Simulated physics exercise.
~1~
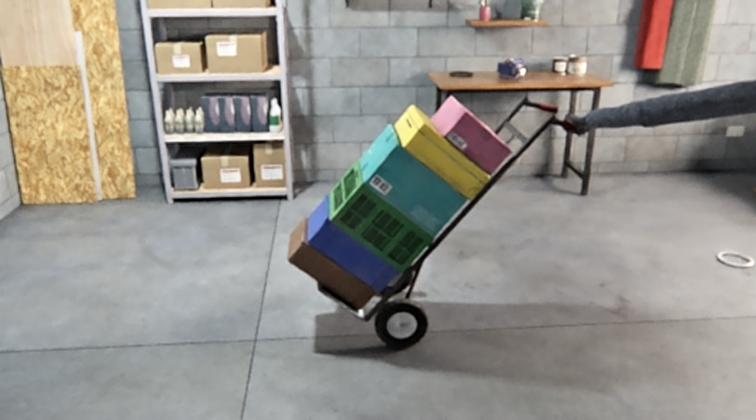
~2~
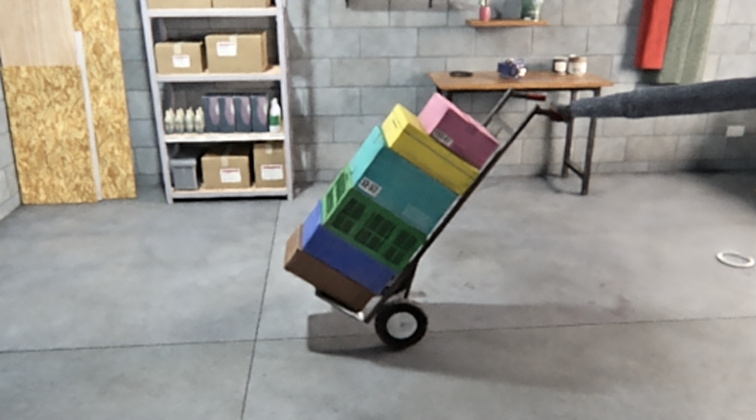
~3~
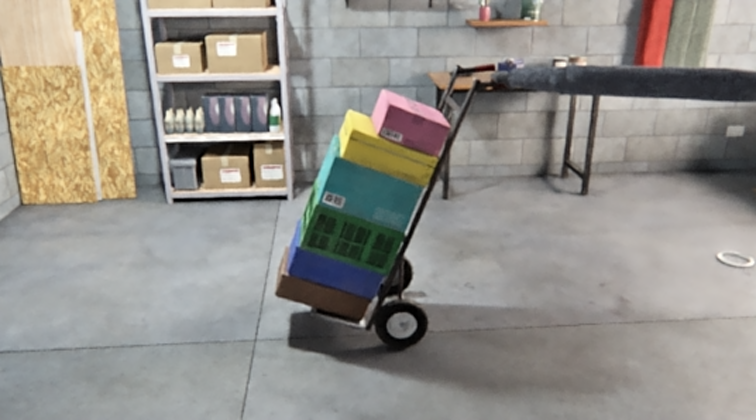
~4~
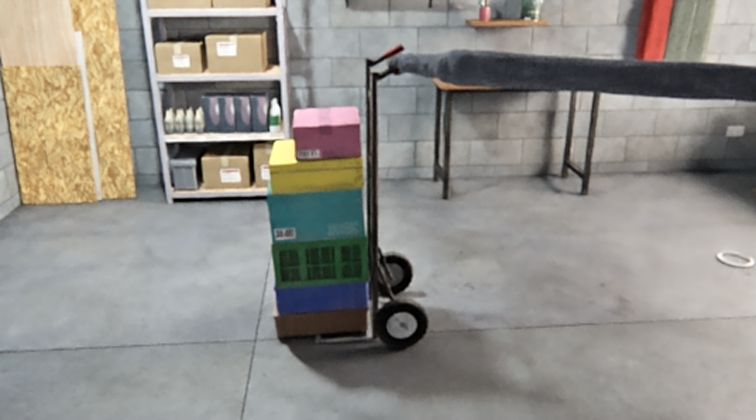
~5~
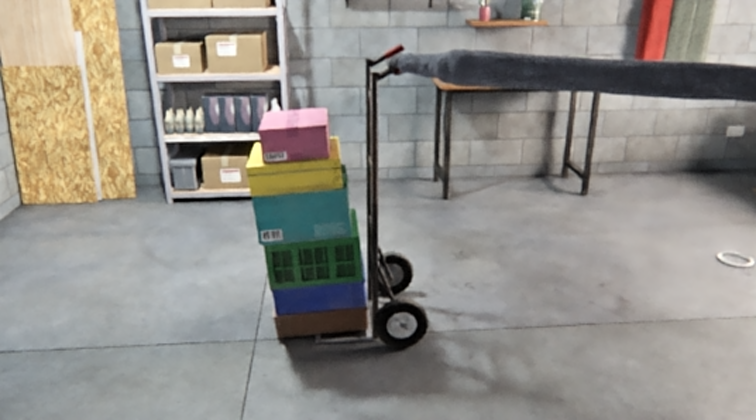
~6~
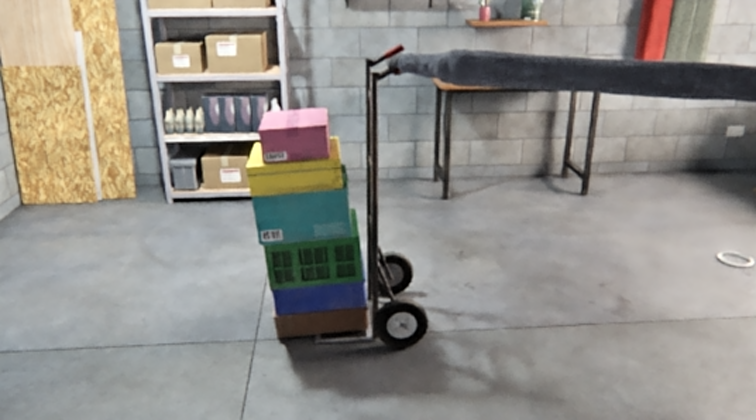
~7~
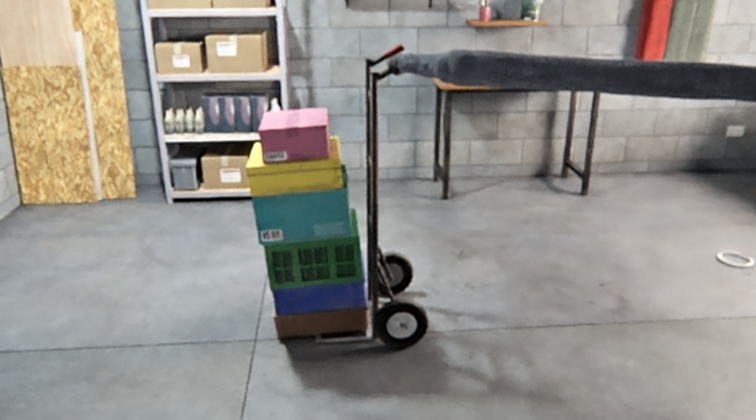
Loaded hand truck being swung upright by a gloved hand, its stacked colourful boxes shifting left but staying standing.
